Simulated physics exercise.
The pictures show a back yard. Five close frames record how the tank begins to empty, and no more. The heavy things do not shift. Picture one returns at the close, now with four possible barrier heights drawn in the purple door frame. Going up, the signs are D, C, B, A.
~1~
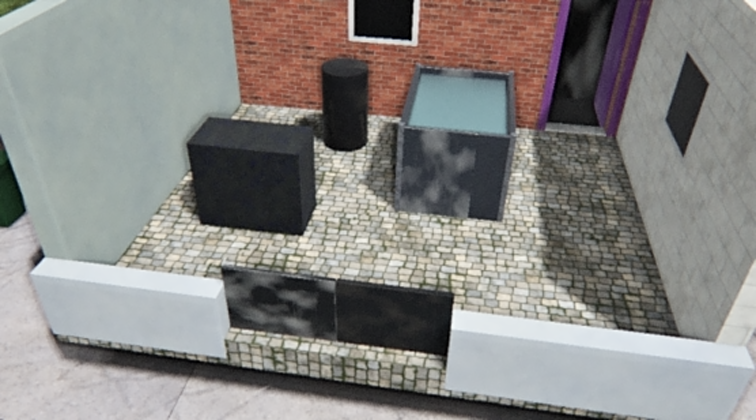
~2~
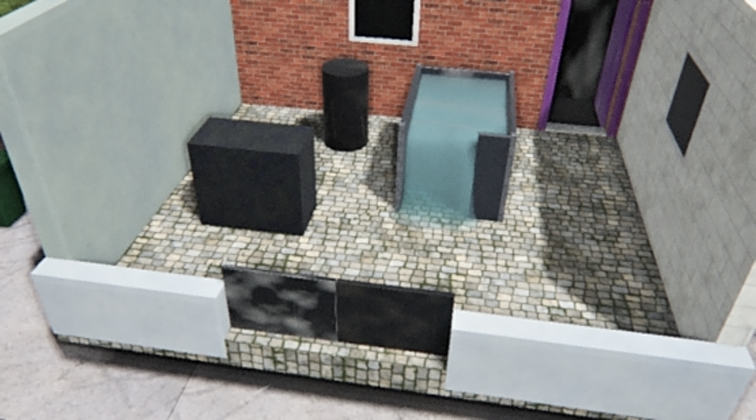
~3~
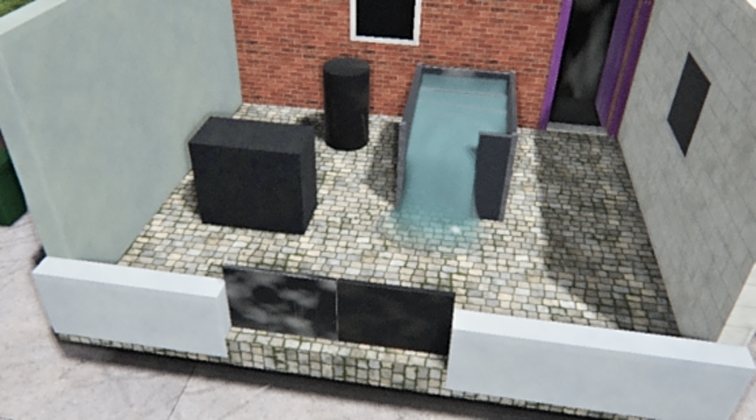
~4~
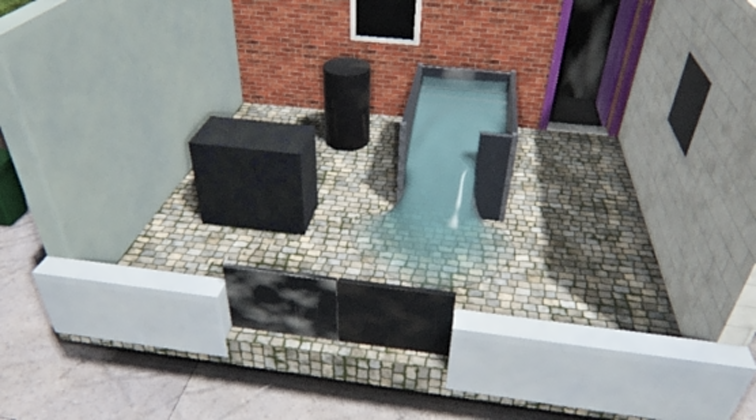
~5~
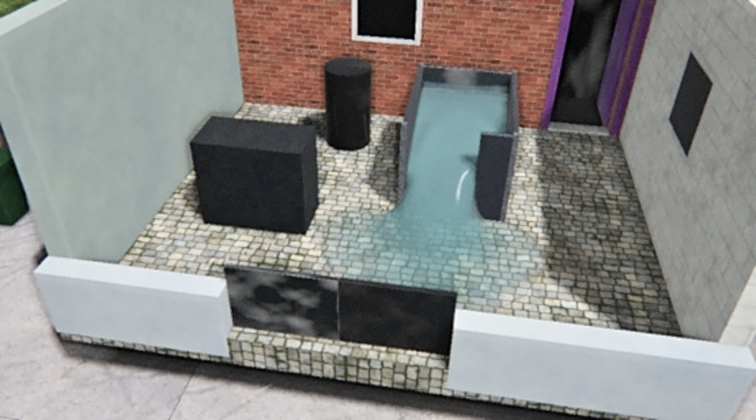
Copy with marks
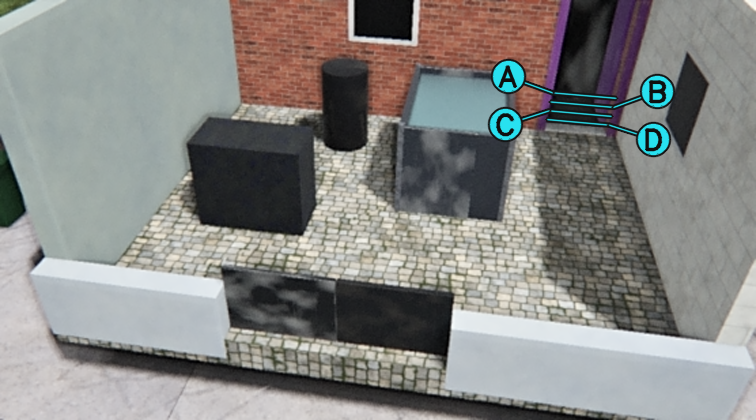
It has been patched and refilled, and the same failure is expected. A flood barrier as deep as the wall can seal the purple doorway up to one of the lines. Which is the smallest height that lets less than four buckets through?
Choose D.
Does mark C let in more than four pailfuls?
No, that is safe.
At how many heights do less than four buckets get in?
All of the four.
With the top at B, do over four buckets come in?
No, not at all.
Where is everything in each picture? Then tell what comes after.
In the first frame, water in the tank at rest, its middle at (460, 104); foot of the purple doorway at (575, 133); shut gate at (337, 290).
In the second frame, front seen at (472, 227), 1 % of the ground wet.
In the third frame, front seen at (461, 250), 3 % of the ground wet.
In the fourth frame, front seen at (441, 284), 7 % of the ground wet.
In the fifth frame, front seen at (506, 295), 14 % of the ground wet.
On the marked copy, A at (584, 95); B at (582, 104); C at (580, 113); D at (578, 122); from the bottom up D, C, B, A.
If A is chosen, nothing gets over.
If B is chosen, nothing gets over.
If C is chosen, nothing gets over.
If D is chosen, nothing gets over.
